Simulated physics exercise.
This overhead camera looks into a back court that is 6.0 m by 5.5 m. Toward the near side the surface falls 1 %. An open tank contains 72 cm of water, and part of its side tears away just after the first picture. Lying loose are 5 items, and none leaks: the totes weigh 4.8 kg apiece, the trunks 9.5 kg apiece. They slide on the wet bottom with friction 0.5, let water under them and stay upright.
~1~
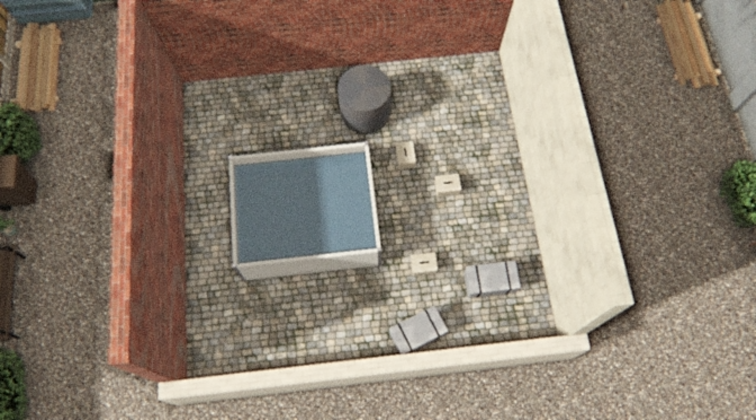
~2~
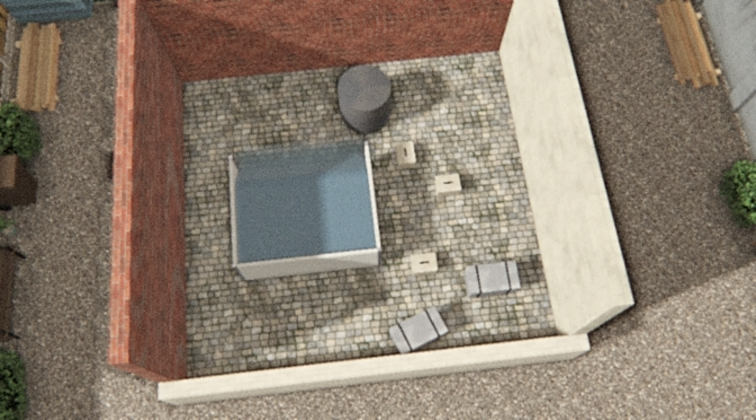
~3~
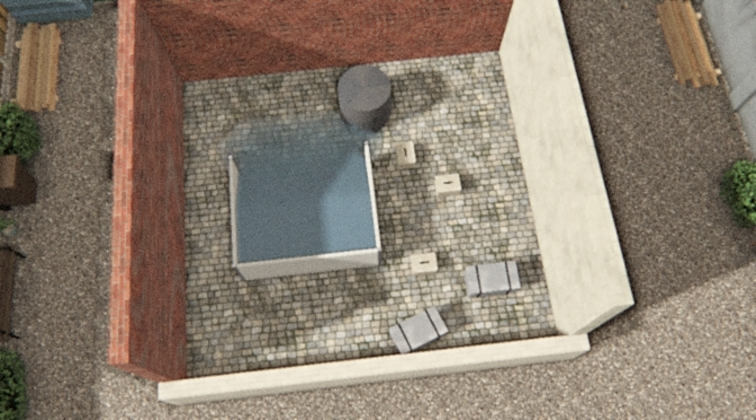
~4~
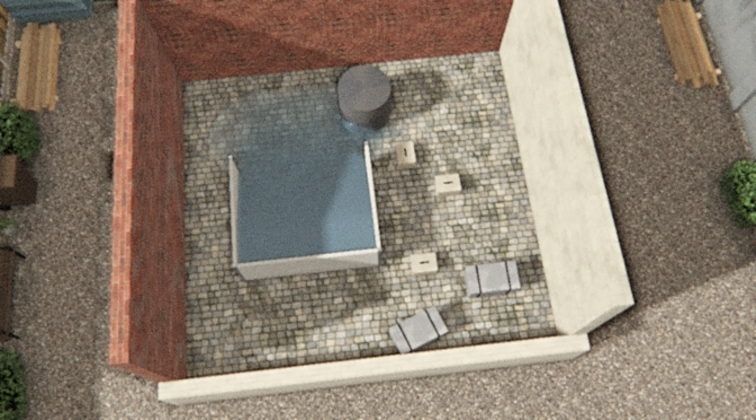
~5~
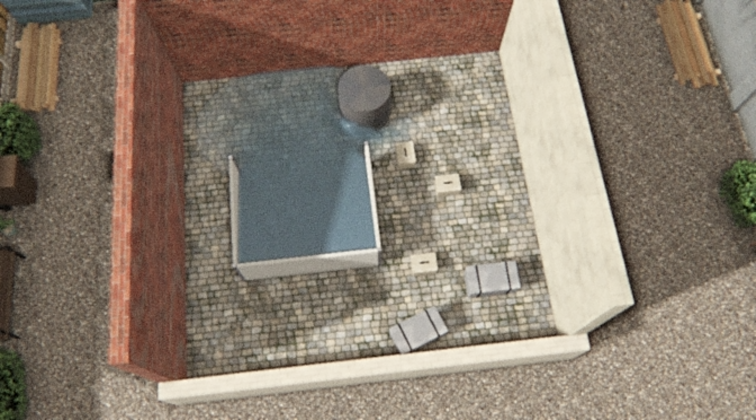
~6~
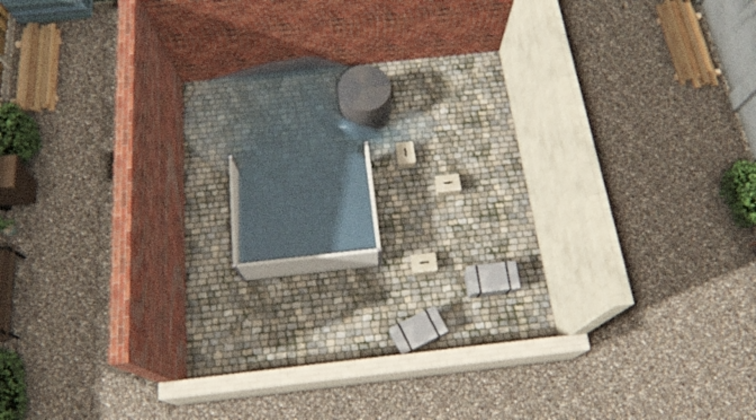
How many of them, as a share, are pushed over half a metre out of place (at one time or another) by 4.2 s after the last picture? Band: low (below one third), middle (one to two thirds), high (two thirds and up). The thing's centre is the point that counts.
Middle.
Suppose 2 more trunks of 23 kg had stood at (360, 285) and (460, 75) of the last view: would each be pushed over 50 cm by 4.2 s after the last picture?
Below, above.
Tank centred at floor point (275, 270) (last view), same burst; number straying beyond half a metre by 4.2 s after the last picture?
Then 4 of them would.
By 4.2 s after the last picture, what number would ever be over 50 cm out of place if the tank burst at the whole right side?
Count: 5.
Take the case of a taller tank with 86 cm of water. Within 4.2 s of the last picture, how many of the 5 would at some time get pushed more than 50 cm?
Then it comes to 3.
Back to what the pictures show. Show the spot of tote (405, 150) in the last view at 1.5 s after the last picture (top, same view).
Roughly at (430, 188).
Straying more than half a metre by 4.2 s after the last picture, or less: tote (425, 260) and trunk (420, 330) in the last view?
Taking them in turn: The first is below the mark and the second is below the mark.
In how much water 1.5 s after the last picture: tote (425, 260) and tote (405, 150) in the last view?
Close to 0 and 3 centimetres.
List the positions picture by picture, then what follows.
A tote at (406, 152), on the bottom; a tote at (448, 183), on the bottom; water covers 4.0 m2; 0 of 5 have shifted, in the first picture.
A tote at (406, 152) rests on the ground; a tote at (448, 183) rests on the ground; water covers 5.3 m2; 0 of 5 have shifted, in the second picture.
A tote at (406, 152), on the bottom; a tote at (448, 183), on the bottom; water covers 6.7 m2; 0 of 5 have shifted, in the third picture.
A tote at (406, 152) rests on the ground; a tote at (448, 183), on the bottom; 8.2 m2 under water; 0 of 5 have shifted, in the fourth picture.
A tote at (406, 152) rests on the ground; a tote at (448, 183) rests on the ground; water covers 9.6 m2; 0 of 5 have shifted, in the fifth picture.
A tote at (406, 152), on the bottom; a tote at (448, 183), on the bottom; water covers 10.4 m2; 0 of 5 have shifted, in the sixth picture.
Then, 0.4 s after the last picture 0 of 5 are over 50 cm from their spots; 0 afloat.
Then, 1.5 s after the last picture 1 of 5 are over 50 cm from their spots; 0 afloat.
Then, 2.8 s after the last picture 1 of 5 are over 50 cm from their spots; 0 afloat.
Then, 4.2 s after the last picture 3 of 5 are over 50 cm from their spots, and 3 have been at some point; 2 afloat.
